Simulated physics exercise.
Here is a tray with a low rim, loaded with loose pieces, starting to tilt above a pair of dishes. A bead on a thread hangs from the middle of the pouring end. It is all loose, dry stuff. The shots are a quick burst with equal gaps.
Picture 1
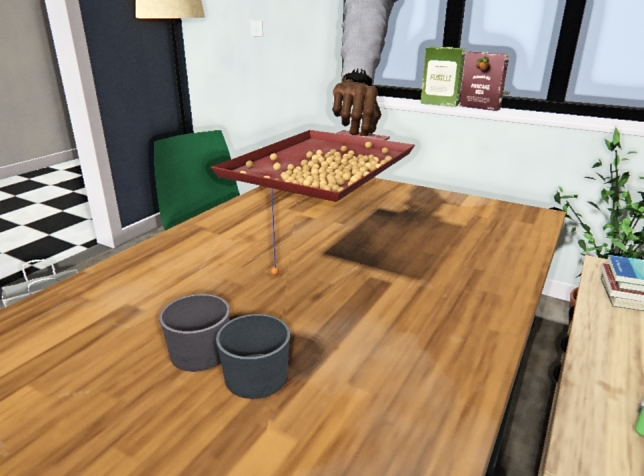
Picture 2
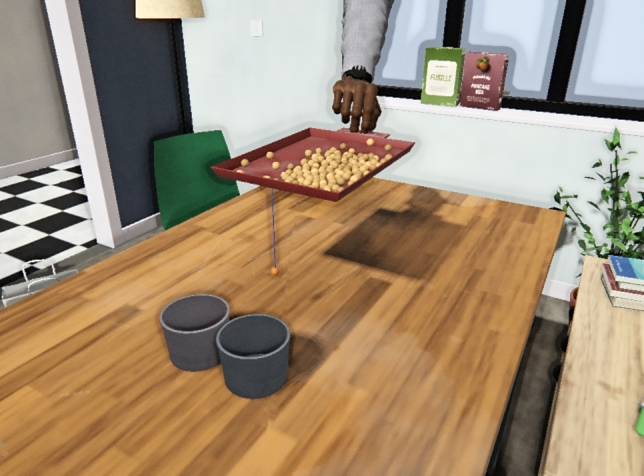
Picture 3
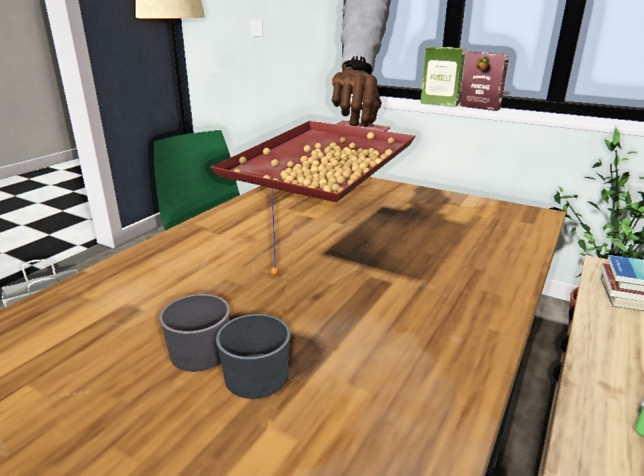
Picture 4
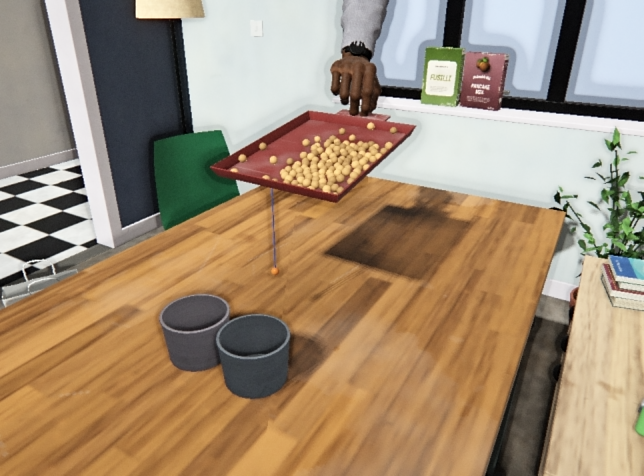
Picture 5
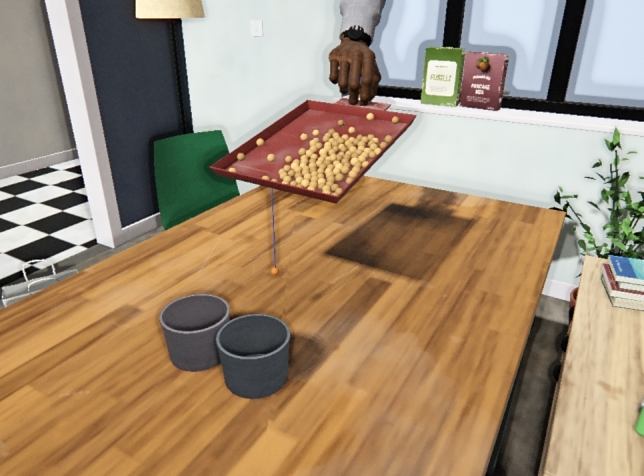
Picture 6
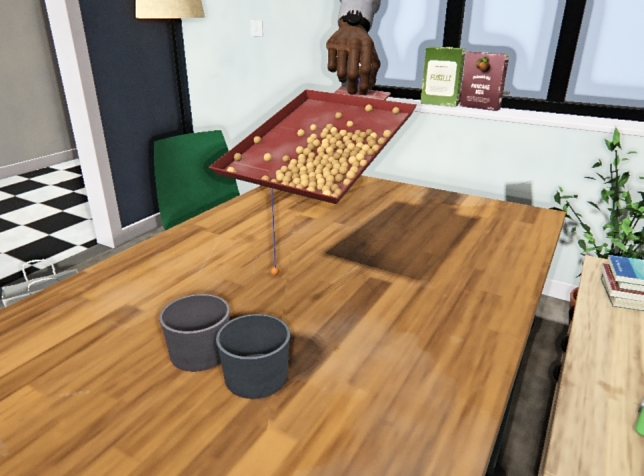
The clip shows a hand at the far edge of a red tray of small round tan pieces above two dark dishes on a wooden table, gradually raising that edge so the tray slants more steeply while the pieces shift slightly.
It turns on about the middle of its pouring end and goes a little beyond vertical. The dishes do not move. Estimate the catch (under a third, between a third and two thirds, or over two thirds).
Caught overall: Less than a third.
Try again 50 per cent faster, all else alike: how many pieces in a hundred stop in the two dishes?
It comes to 0 per cent or so.
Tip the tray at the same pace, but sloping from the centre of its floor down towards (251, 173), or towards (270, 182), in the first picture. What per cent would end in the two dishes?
Roughly 0 per cent, and 10 per cent.
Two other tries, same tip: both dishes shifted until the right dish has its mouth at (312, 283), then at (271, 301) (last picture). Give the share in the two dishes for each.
In turn 0 and 50 in a hundred.
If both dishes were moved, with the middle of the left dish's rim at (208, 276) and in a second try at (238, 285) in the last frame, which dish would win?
At the first place right, at the second the dish on the right.
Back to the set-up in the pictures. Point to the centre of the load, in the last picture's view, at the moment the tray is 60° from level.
Around (289, 197).
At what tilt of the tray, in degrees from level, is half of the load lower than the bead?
Around 70° of tilt.
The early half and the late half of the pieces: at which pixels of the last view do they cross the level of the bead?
The first part at (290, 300); the rest at (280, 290).
Just after the last frame, tray tipped steeply; roughly half on the tray; roughly a quarter outside both; roughly a quarter in the air.
A moment on, tray tipped right over; almost all outside both; just a few in the air.
Further on, tray tipped past a quarter turn; every one outside both.
When it is over, tray tipped past a quarter turn; not one in the right dish; not one in the left dish; every one outside both.
